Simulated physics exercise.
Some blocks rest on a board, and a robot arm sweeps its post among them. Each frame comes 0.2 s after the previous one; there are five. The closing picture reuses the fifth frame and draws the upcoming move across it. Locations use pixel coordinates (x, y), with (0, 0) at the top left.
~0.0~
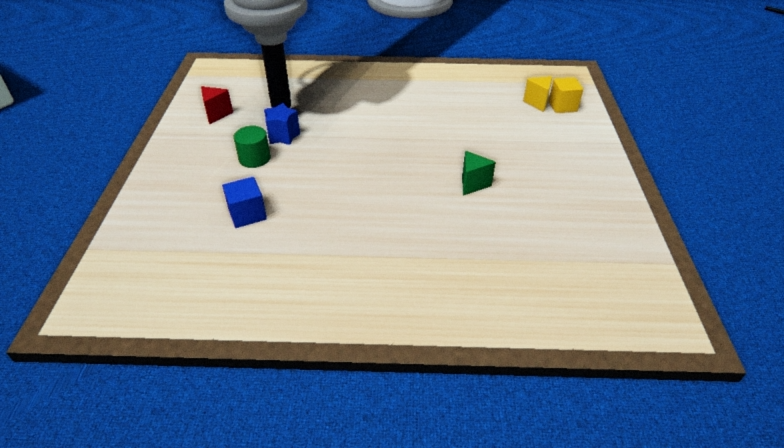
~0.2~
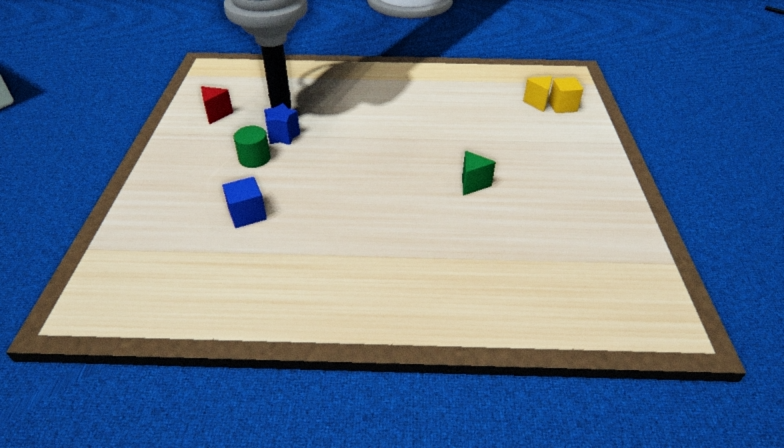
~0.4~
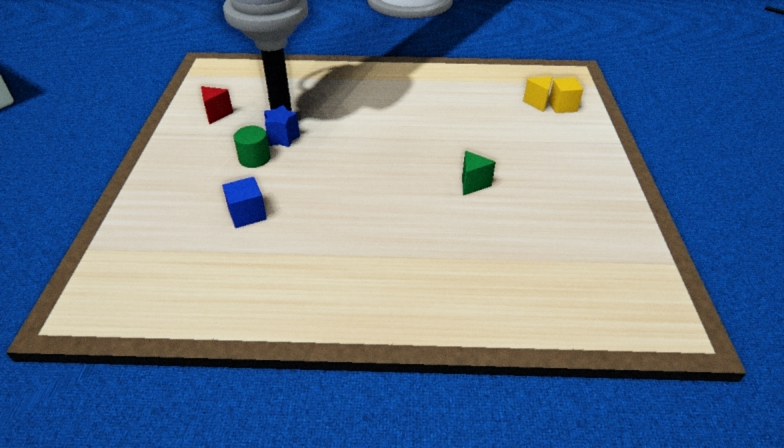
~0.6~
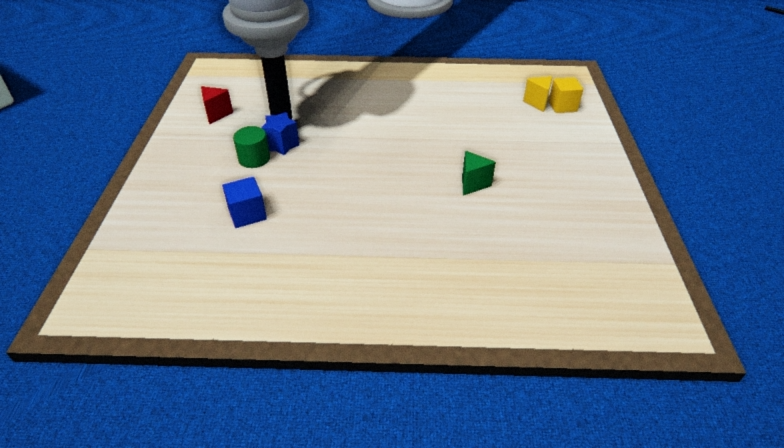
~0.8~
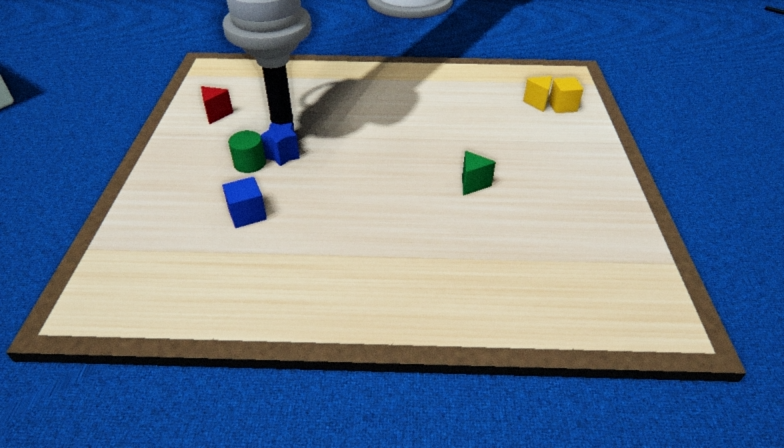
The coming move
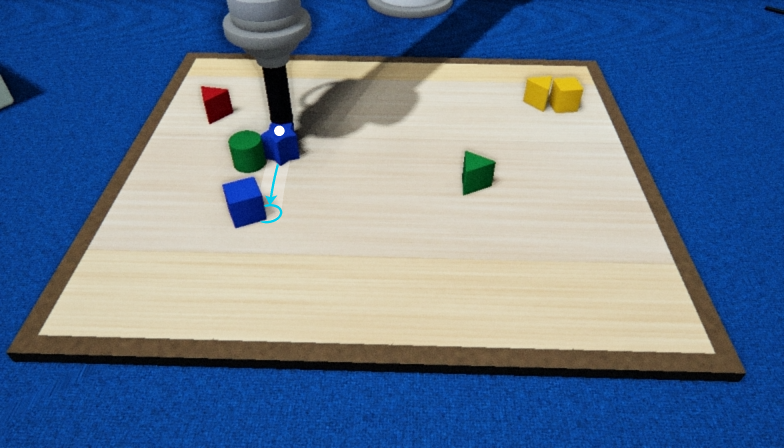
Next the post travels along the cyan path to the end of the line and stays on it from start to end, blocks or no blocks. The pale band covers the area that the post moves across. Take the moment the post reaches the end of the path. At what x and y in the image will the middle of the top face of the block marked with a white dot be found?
In the picture, it is at (266, 207).
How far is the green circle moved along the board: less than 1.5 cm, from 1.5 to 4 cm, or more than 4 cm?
Verdict: Less than 1.5 cm.
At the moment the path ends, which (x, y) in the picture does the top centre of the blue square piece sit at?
So, by the moment the path ends, you'll find the top centre of the blue square piece at (223, 216).
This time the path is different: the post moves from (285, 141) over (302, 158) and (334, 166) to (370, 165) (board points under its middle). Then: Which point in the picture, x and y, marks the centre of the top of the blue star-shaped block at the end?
Somewhere near (284, 147).
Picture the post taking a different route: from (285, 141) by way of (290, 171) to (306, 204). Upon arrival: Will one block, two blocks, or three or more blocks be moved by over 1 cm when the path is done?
The number is one.
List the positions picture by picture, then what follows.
Post's lower end at (281, 106); blue square piece at (242, 189); green circle at (250, 134); blue star-shaped block at (279, 112), in the first picture.
Post at (281, 108); blocks still, in the second picture.
Post at (282, 112); blue star-shaped block at (279, 114), in the third picture.
Post at (282, 120); blue star-shaped block at (278, 121), in the fourth picture.
Post at (284, 130); blue square piece at (242, 189); green circle at (245, 139); blue star-shaped block at (279, 131), in the fifth picture.
Drawn move, from (285, 141) over (278, 163) and (273, 187) to (269, 214); the dot is on the blue star-shaped block.
The first path, step by step. One third of the way, post at (276, 152); blue star-shaped block at (274, 154).
Two thirds of the way, post at (271, 177); blue square piece at (235, 199), turned 15° clockwise; blue star-shaped block at (268, 180).
At the end, post at (266, 202); blue square piece at (223, 216), turned 70° clockwise; green circle still; blue star-shaped block at (266, 207), turned 10° anticlockwise.
